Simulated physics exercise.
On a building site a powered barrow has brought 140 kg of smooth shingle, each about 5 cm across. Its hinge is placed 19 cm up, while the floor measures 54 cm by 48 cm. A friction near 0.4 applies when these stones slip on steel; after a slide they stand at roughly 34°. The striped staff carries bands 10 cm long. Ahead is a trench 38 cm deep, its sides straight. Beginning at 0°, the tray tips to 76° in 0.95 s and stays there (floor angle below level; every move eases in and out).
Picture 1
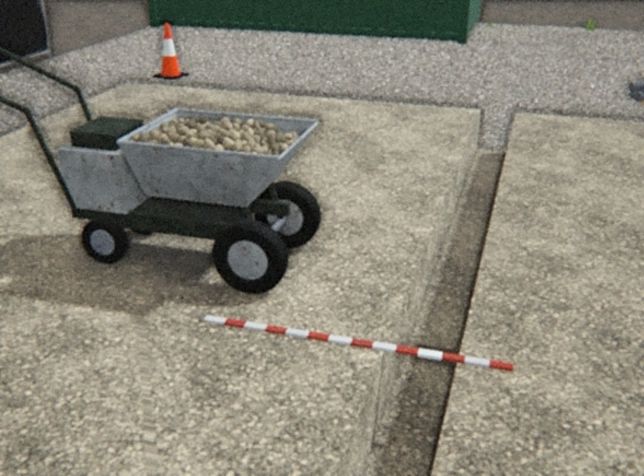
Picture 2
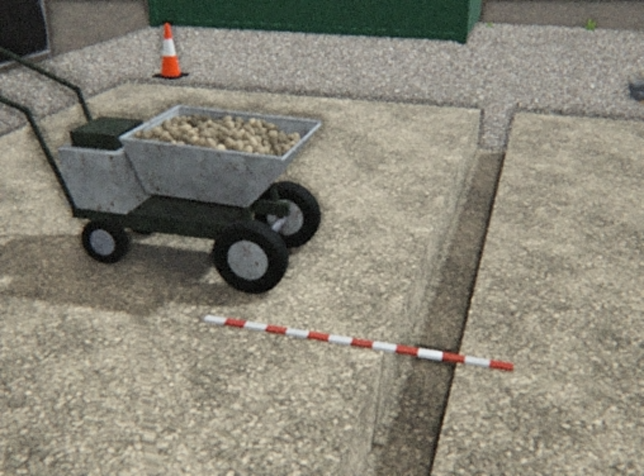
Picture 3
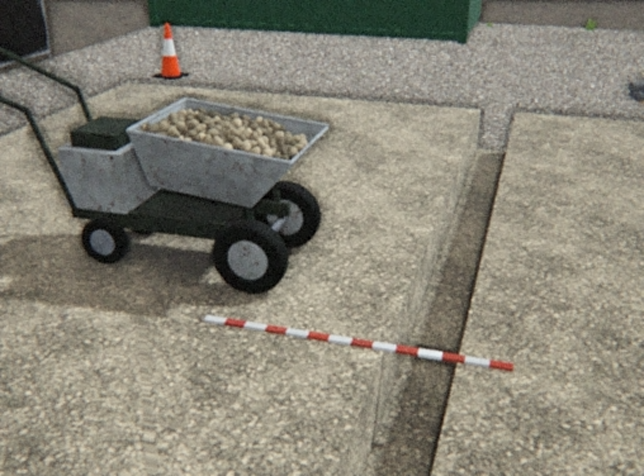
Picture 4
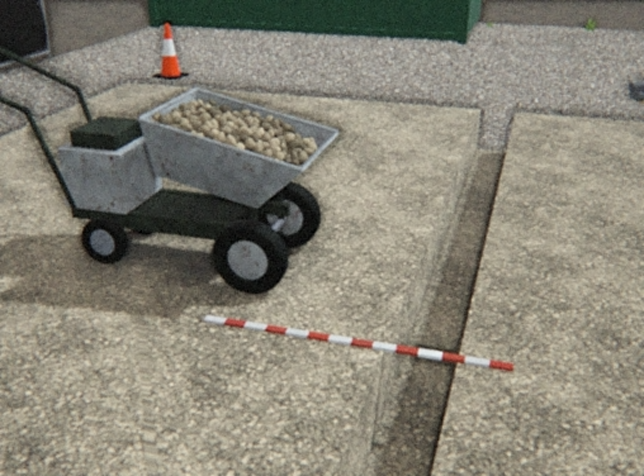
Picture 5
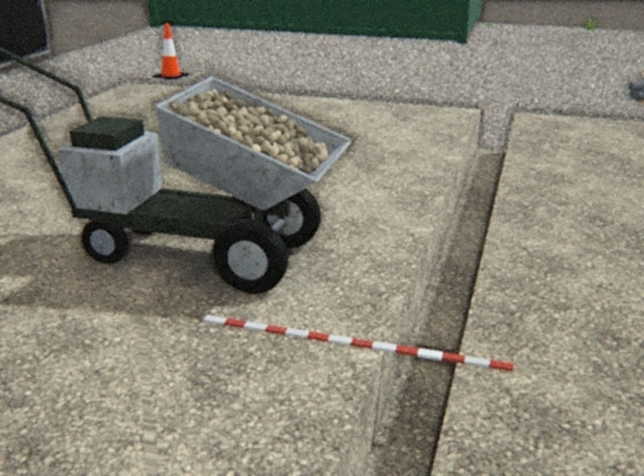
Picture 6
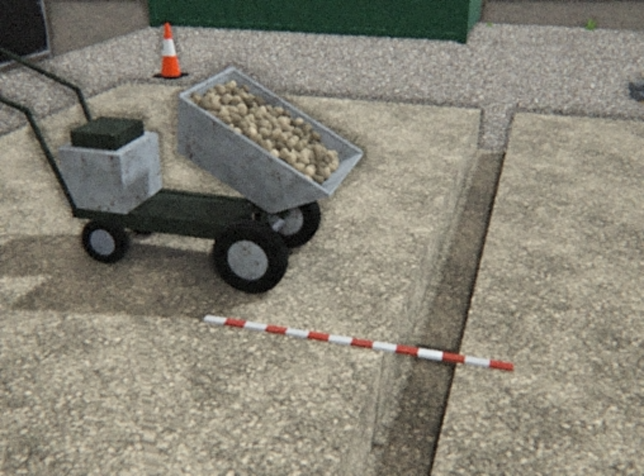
Grey powered barrow standing beside a narrow trench, its tray of smooth stones tilting steadily towards the right, rear end rising.
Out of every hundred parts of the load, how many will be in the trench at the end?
Close to 86 in every hundred.
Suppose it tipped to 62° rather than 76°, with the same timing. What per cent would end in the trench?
I'd expect around 70 in a hundred.
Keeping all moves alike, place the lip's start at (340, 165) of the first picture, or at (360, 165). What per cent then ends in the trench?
The first gives about 55 percent and the second about 30 percent.
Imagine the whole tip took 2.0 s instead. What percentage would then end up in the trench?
Estimate: About 85 %.
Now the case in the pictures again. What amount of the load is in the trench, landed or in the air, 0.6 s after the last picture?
By then, around 45 percent.
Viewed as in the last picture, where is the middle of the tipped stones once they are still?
Their middle ends up near (433, 337).
Then, 0.3 s after the last picture the floor is at 64°, 100 % in the tray; the foremost stones are at (379, 229).
Then, 0.6 s after the last picture the floor is at 76°, 41 % in the tray, 13 % short of the trench, 46 % in the trench; the foremost stones are at (462, 343).
Then, 1.0 s after the last picture the floor is at 76°, 9 % in the tray, 15 % short of the trench, 75 % in the trench; the foremost stones are at (462, 349).
Then, 2.9 s after the last picture the floor is at 76°, 0 % in the tray, 14 % short of the trench, 86 % in the trench; the foremost stones are at (463, 348).
